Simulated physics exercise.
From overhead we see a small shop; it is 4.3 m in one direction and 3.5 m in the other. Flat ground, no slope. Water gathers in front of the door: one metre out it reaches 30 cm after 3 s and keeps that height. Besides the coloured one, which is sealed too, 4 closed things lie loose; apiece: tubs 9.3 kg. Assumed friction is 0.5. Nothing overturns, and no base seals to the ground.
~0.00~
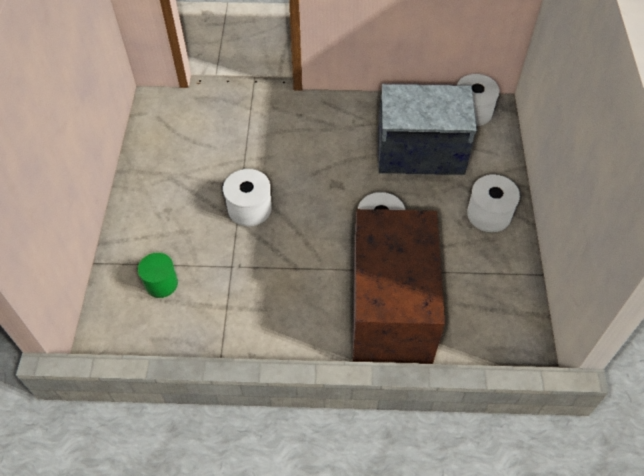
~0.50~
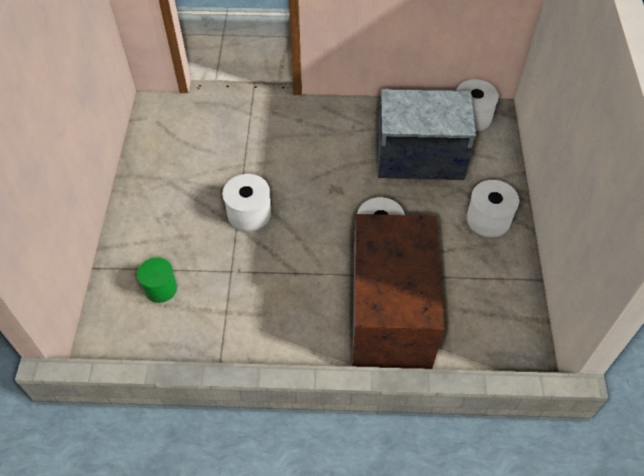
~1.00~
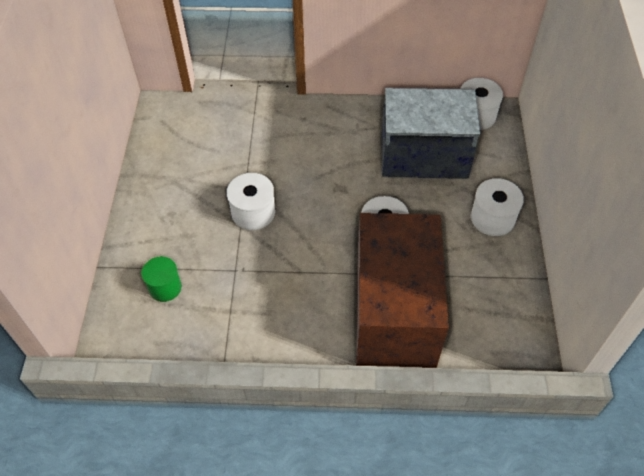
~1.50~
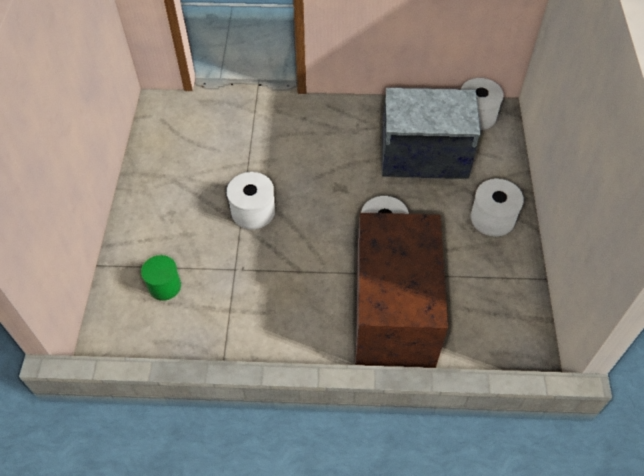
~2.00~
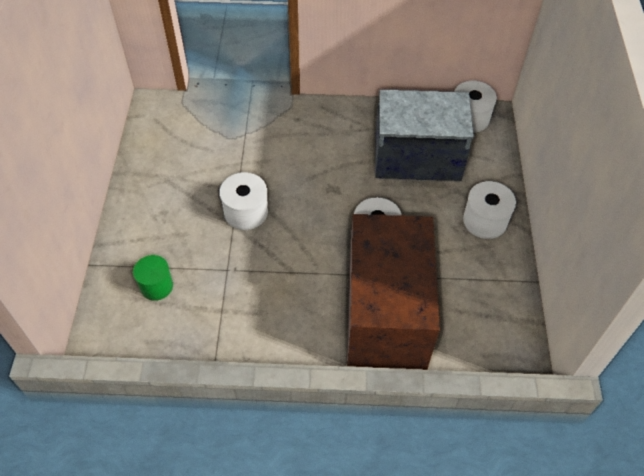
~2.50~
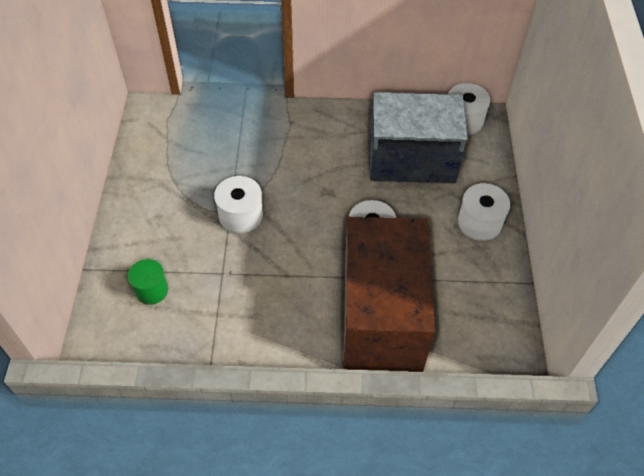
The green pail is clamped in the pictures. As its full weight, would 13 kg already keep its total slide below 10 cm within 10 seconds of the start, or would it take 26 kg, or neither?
Only heavy ballast does the job.
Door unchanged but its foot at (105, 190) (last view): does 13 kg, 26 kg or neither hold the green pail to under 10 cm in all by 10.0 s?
Answer: The lower mass works.
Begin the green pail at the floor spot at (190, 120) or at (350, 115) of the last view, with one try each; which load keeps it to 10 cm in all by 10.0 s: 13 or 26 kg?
Taking the two spots in turn, neither keeps it, then both keep it.
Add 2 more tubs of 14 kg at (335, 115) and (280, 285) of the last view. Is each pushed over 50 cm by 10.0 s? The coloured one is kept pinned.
The first is not as far, the second further.
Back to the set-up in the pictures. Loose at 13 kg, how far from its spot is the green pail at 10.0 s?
About 120 cm.
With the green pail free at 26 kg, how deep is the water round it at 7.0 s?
Something like 18 centimetres.
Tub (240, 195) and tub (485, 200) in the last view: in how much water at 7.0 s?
I'd estimate 19 cm for the first and 4 cm for the second.
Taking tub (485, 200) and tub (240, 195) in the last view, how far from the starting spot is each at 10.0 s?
140 cm, 250 cm.
After 3.5 s the green pail would be 0 cm from its start with 13 kg and 0 cm from its start with 26 kg; 4 cm of water round it then.
After 4.5 s the green pail would be 11 cm from its start with 13 kg and 0 cm from its start with 26 kg; 8 cm of water round it then.
After 7.0 s the green pail would be 71 cm from its start with 13 kg and 0 cm from its start with 26 kg; 18 cm of water round it then.
After 10.0 s the green pail would be 117 cm from its start with 13 kg and 0 cm from its start with 26 kg; 22 cm of water round it then.
